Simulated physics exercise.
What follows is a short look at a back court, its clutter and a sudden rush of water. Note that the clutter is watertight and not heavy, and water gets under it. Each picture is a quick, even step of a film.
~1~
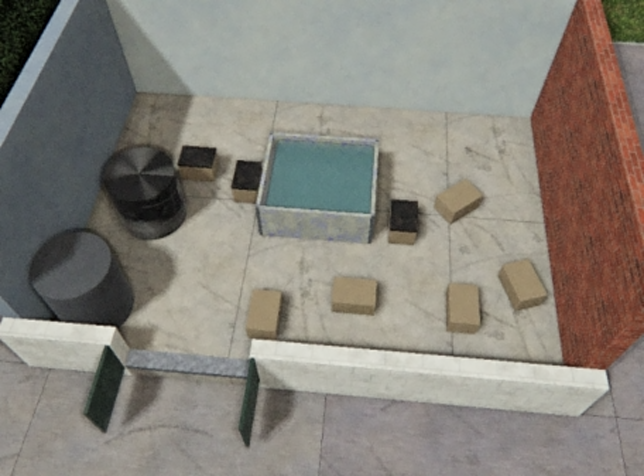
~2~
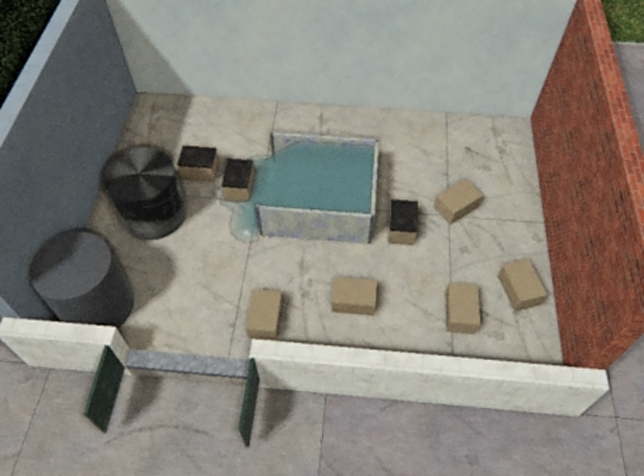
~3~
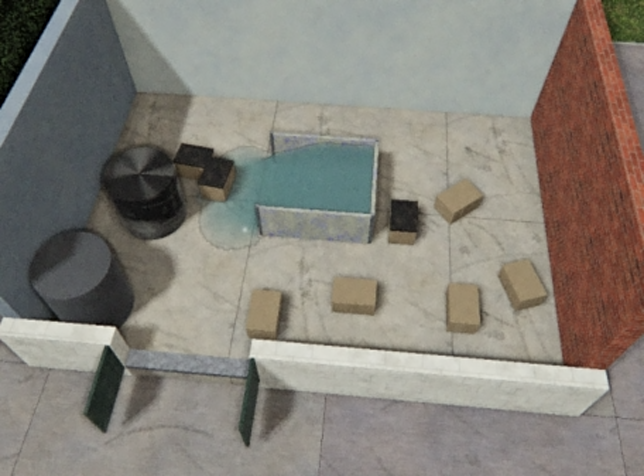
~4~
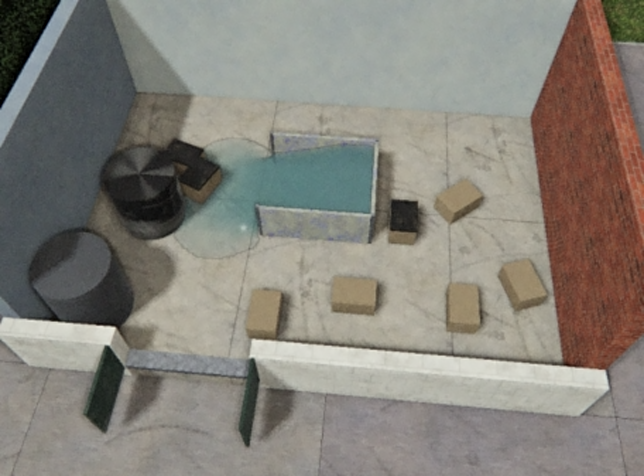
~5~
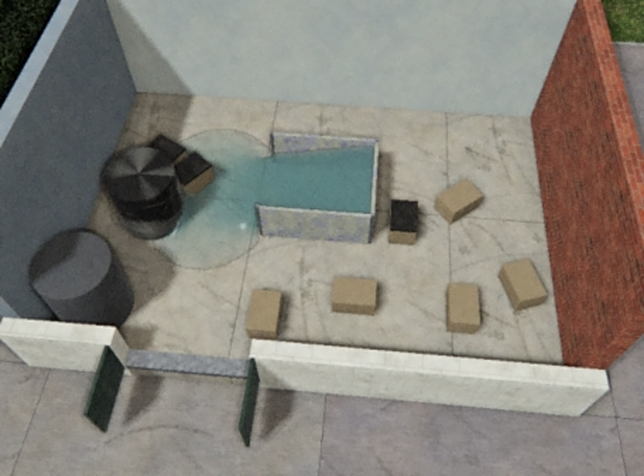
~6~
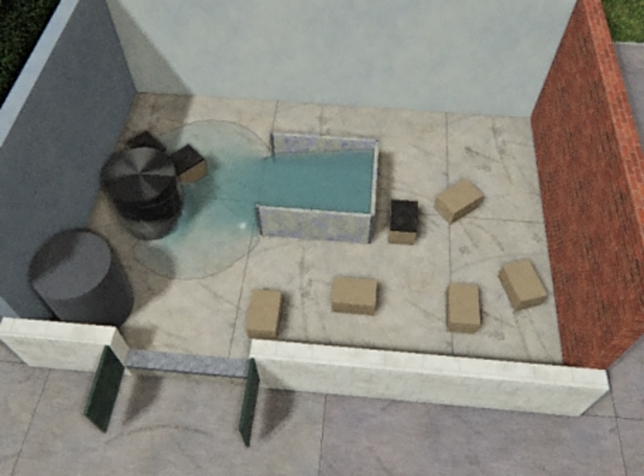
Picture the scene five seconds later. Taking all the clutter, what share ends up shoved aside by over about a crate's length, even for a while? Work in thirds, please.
Looks to me like under one in three get shifted a long way.
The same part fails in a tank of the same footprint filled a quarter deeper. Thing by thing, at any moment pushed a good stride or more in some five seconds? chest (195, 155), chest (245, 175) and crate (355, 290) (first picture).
The first passed the mark, the next passed the mark, and the last stayed below the mark.
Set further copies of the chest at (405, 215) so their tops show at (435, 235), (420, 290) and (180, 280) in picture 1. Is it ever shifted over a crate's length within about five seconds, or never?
Sequence: Doesn't go far, doesn't go far, travels that far.
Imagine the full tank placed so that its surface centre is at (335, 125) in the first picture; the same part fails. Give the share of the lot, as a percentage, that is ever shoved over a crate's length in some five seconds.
Estimate: Some 20 per cent of them.
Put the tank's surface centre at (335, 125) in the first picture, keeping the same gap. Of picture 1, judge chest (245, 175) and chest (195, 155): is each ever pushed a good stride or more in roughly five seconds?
Lab note, in listed order: Full stretch covered; full stretch covered.
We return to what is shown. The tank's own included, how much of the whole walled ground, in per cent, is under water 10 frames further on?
Estimate: Close to 35 in a hundred.
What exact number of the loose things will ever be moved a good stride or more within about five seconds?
My count comes to 2.
A moment on, 2 of 8 are well off their spots; 2 afloat.
Next, 2 of 8 are well off their spots; 2 afloat.
Later, 2 of 8 are well off their spots; 2 afloat.
In the end, 2 of 8 are well off their spots, and 2 have been at some point; 2 afloat.
